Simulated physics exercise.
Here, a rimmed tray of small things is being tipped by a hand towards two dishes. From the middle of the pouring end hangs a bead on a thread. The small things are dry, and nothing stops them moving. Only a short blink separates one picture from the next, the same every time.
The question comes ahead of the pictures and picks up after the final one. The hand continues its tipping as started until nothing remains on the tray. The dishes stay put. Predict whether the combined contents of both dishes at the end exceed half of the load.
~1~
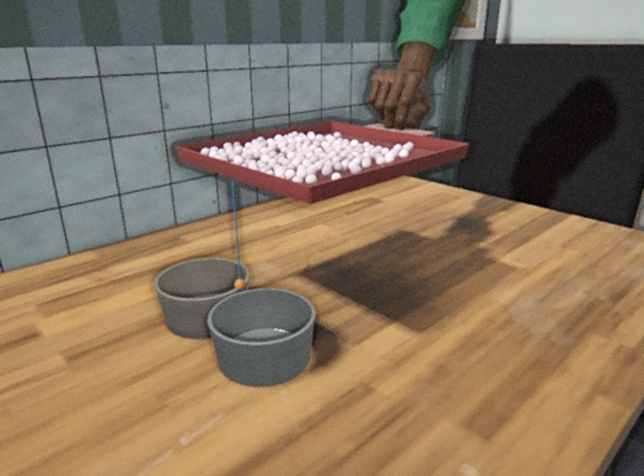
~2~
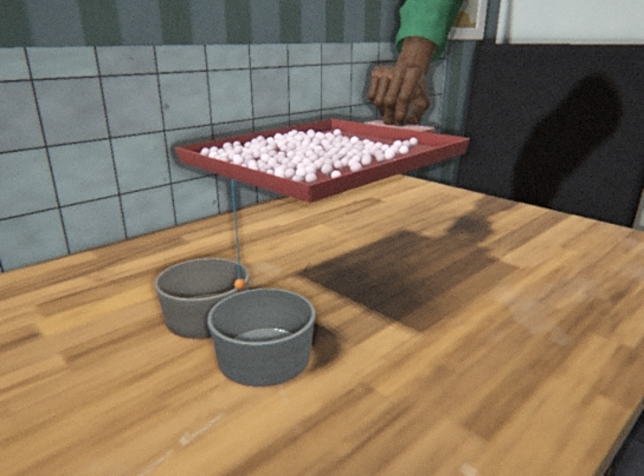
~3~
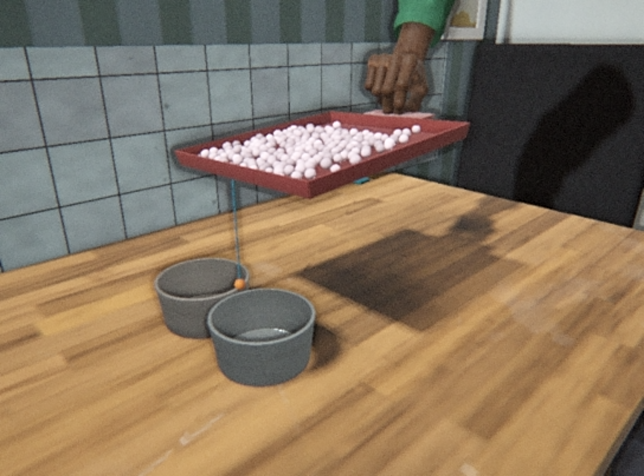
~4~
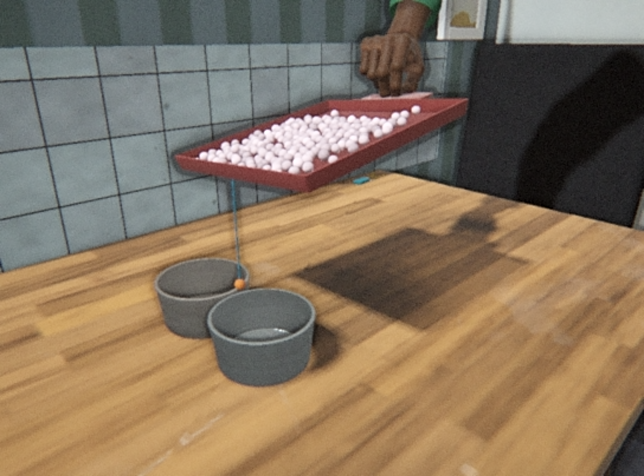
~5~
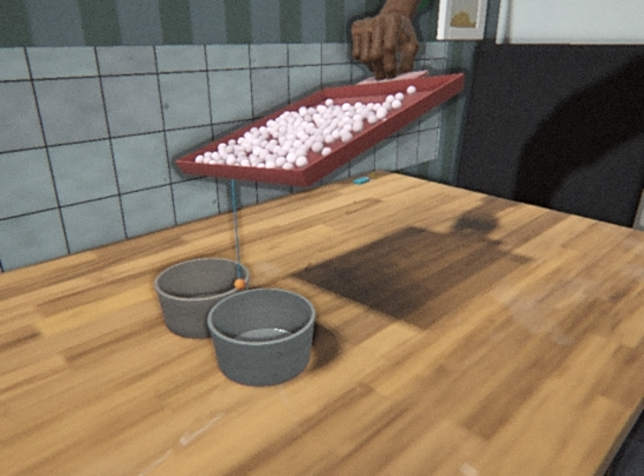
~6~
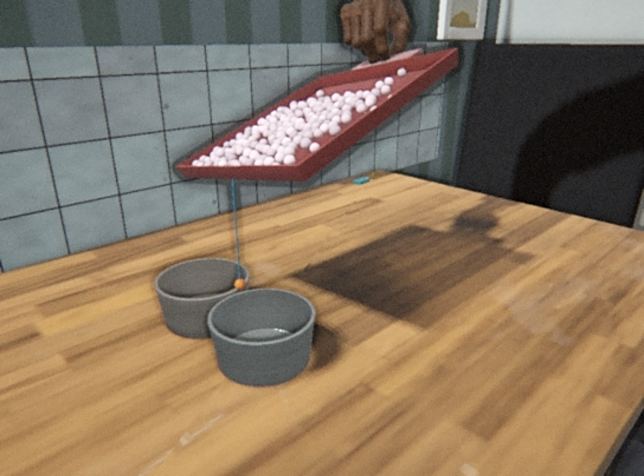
The combined contents exceed half.
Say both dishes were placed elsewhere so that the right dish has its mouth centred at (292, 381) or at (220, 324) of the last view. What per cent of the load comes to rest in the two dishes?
About 0 per cent first, then about 70 per cent.
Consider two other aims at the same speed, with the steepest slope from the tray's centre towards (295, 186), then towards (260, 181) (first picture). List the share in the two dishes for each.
Around 20 percent for the first aim and around 30 percent for the second.
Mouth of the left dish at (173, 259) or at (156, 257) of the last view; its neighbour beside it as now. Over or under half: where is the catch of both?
The first place gets the greater share, the second the greater share.
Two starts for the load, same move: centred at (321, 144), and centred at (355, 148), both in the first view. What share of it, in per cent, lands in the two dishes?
Near 80 and 60 percent respectively.
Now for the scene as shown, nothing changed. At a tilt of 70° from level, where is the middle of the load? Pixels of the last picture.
Roughly at (217, 149).
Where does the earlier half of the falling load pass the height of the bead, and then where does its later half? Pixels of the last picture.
First roughly (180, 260), then roughly (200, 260).
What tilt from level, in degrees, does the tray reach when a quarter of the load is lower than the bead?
At roughly 90°.
Just after the last frame, tray tipped steeply; almost all on the tray; just a few in the left dish; just a few outside both; about a tenth in the air.
A moment on, tray tipped past a quarter turn; just a few on the tray; the larger part in the left dish; roughly a quarter outside both; about a tenth in the air.
Further on, tray tipped past a quarter turn; the larger part in the left dish; roughly a quarter outside both.
When it is over, tray tipped past a quarter turn; not one in the right dish; the larger part in the left dish; roughly a quarter outside both.
